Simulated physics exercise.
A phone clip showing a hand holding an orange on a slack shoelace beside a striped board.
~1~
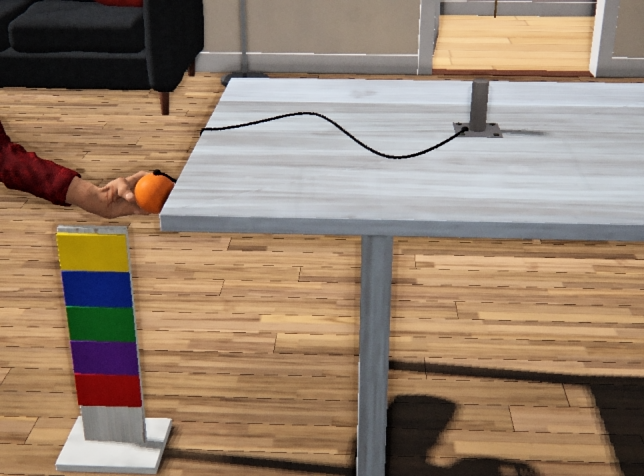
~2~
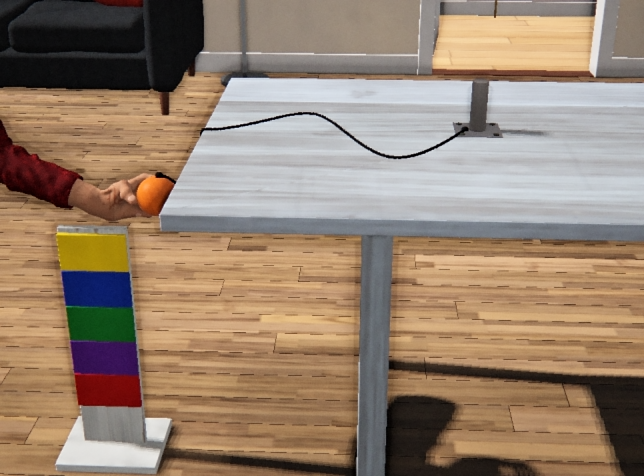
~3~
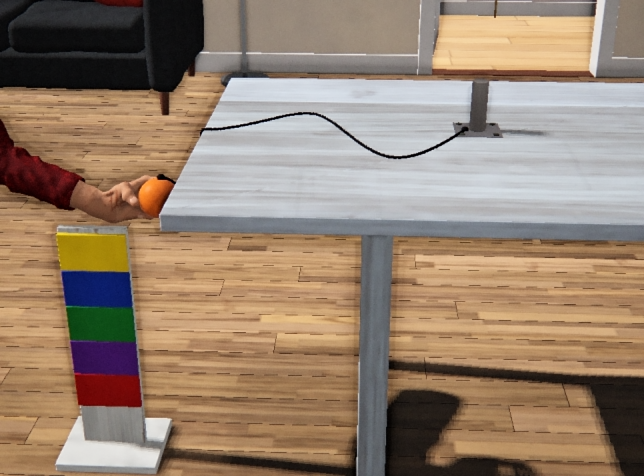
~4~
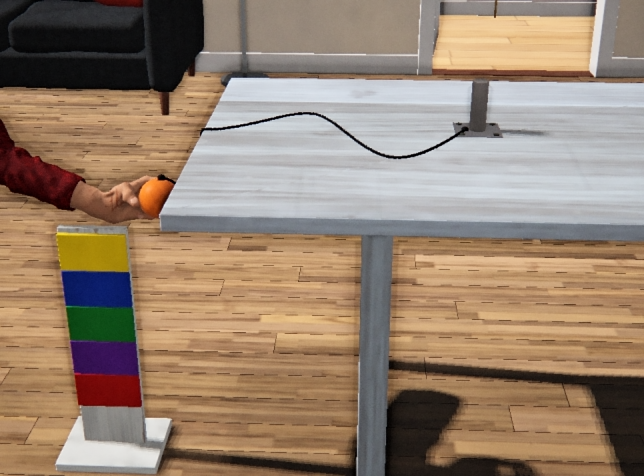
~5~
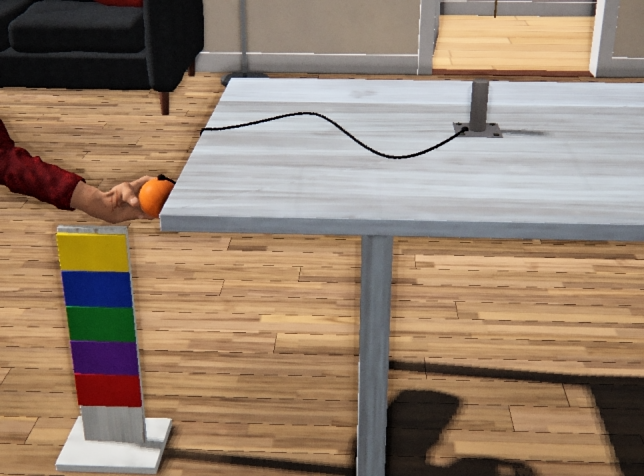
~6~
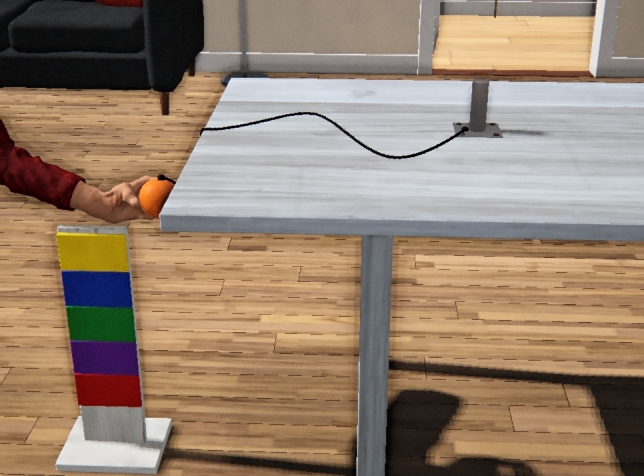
A hand holding an orange on a slack black cord barely moves beside a table edge, above a colour-striped board.
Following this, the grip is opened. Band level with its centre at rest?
Purple.
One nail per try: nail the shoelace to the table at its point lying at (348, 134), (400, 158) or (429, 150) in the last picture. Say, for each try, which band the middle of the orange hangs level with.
In sequence it's blue, then green, and lastly green.
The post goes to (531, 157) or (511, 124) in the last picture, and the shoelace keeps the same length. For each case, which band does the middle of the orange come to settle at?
Taking the two spots in turn: Green, then green.
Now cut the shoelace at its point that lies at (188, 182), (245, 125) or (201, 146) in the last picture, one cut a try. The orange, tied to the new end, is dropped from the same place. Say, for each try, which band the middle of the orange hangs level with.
Try 1 - green; try 2 - yellow; try 3 - blue.
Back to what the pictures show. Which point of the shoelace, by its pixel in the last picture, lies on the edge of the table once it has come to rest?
Position: Approx. (320, 116).
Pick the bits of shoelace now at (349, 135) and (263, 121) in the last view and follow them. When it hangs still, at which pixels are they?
At (269, 137) for the first, at (203, 210) for the second.
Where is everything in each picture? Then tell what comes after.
Orange (155, 193); yellow (92, 254); blue (96, 290); green (100, 325); purple (104, 359); red (108, 391), in the first frame.
Orange (157, 196); shoelace through (447, 141) (381, 155) (340, 128) (287, 116) (211, 130), in the second frame.
Orange (159, 198), in the third frame.
Orange (160, 198); shoelace through (447, 141) (381, 155) (340, 128) (287, 116) (211, 130), in the fourth frame.
Orange (160, 198), in the fifth frame.
Orange (160, 198); shoelace through (447, 141) (381, 155) (340, 128) (287, 116) (211, 130), in the sixth frame.
A little later, orange near (201, 330); level with green.
Next, orange near (224, 360); level with purple.
When it is over, orange near (213, 360); level with purple. Its middle rests at the purple band.
